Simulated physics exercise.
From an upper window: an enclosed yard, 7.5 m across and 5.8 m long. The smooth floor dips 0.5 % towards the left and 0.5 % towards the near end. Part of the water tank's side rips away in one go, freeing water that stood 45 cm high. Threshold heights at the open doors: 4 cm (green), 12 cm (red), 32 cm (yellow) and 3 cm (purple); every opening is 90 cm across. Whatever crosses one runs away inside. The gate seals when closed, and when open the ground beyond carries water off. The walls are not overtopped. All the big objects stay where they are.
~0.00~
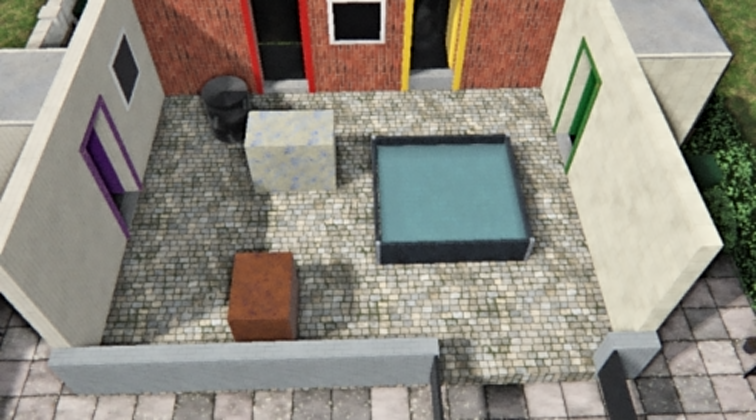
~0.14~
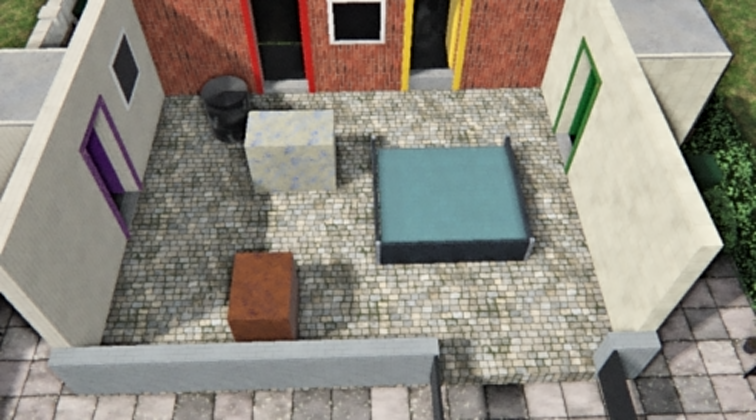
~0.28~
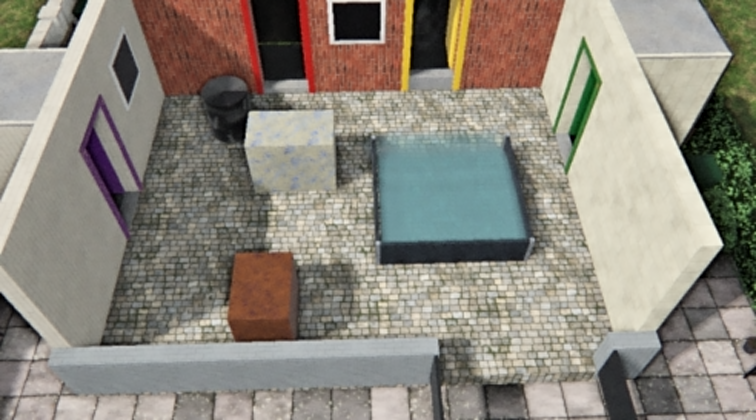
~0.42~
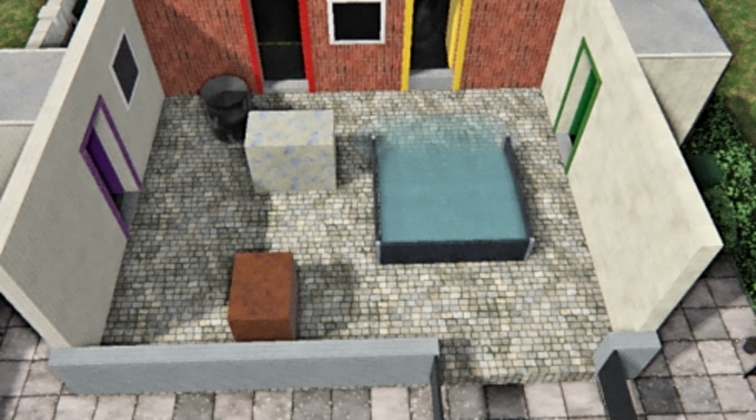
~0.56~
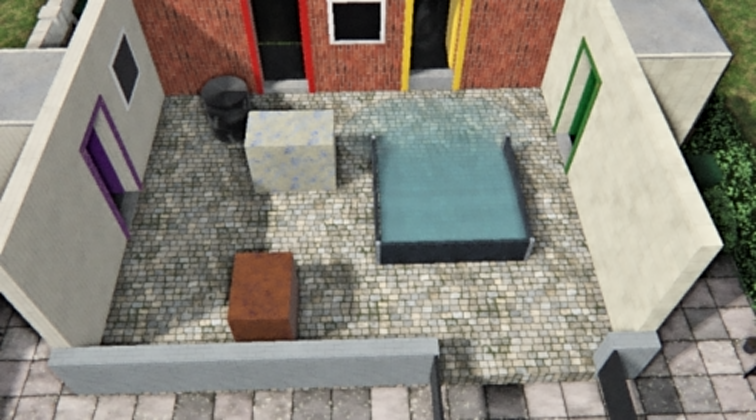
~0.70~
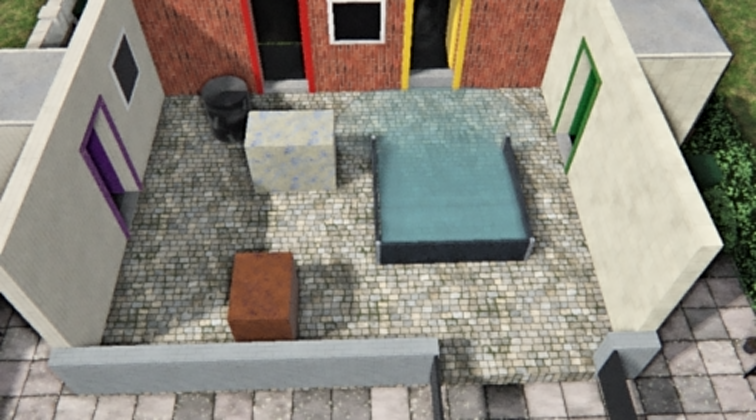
The video shows a walled, cobbled yard with a full rectangular water tank, a pale block and a rusty brown box; the tank's far side opens and water pours out, spreading across the paving towards the brick wall.
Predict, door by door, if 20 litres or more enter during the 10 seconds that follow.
The water let in: At the green door it goes over the limit; at the red door it stays under the limit; at the yellow door it does not reach the limit; at the purple door it goes over the limit.
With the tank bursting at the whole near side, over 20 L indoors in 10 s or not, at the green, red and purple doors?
Against that limit: Green under, red below, purple not over.
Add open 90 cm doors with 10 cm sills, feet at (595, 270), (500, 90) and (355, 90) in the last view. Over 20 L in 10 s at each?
In turn: Below, over, past it.
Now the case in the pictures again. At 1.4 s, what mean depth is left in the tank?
Roughly 27 cm on average.
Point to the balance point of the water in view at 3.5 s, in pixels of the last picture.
Near (418, 144).
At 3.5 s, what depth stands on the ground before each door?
In cm: Green 10, red 9, yellow 18, purple 0.
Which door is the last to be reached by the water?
The purple one.
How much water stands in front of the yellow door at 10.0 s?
Roughly 3.5 cm deep.
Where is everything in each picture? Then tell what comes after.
The first frame shows the water tank at (447, 189) is whole and still, 45 cm deep.
In the second frame, water pours out on the water tank's far side and has run 1.2 m, to a hidden place; typically 3 cm deep outside, 45 cm at the water tank's back.
In the third frame, water pours out on the water tank's far side and has run 1.3 m, to a hidden place; typically 8 cm deep outside, 45 cm at the water tank's back.
In the fourth frame, water pours out on the water tank's far side and has run 1.6 m, to (507, 128); typically 7 cm deep outside, 45 cm at the water tank's back.
In the fifth frame, water pours out on the water tank's far side and has run 1.8 m, to (360, 115); typically 6 cm deep outside, 45 cm at the water tank's back.
In the sixth frame, water pours out on the water tank's far side and has run 2.2 m, to (489, 90); typically 6 cm deep outside, 44 cm at the water tank's back.
After 1.4 s water covers 20 % of the floor and is deepest (32 cm) near (430, 101); green door not reached, red door not reached, yellow door 32 cm at the sill, 0 L in, purple door not reached.
After 2.2 s water covers 20 % of the floor and is deepest (34 cm) near (538, 93); green door not reached, red door 10 cm at the sill, 0 L in, yellow door 29 cm at the sill, 0 L in, purple door not reached.
After 3.5 s water covers 40 % of the floor and is deepest (25 cm) near (539, 99); green door 10 cm at the sill, 6 L in, red door 9 cm at the sill, 0 L in, yellow door 18 cm at the sill, 0 L in, purple door not reached.
After 6.0 s water covers 65 % of the floor and is deepest (16 cm) near (610, 343); green door 8 cm at the sill, 50 L in, red door 10 cm at the sill, 0 L in, yellow door 8 cm at the sill, 0 L in, purple door 8 cm at the sill, 14 L in.
After 10.0 s water covers 80 % of the floor and is deepest (12 cm) near (159, 369); green door 3 cm at the sill, 62 L in, red door 7 cm at the sill, 1 L in, yellow door 4 cm at the sill, 0 L in, purple door 5 cm at the sill, 43 L in.
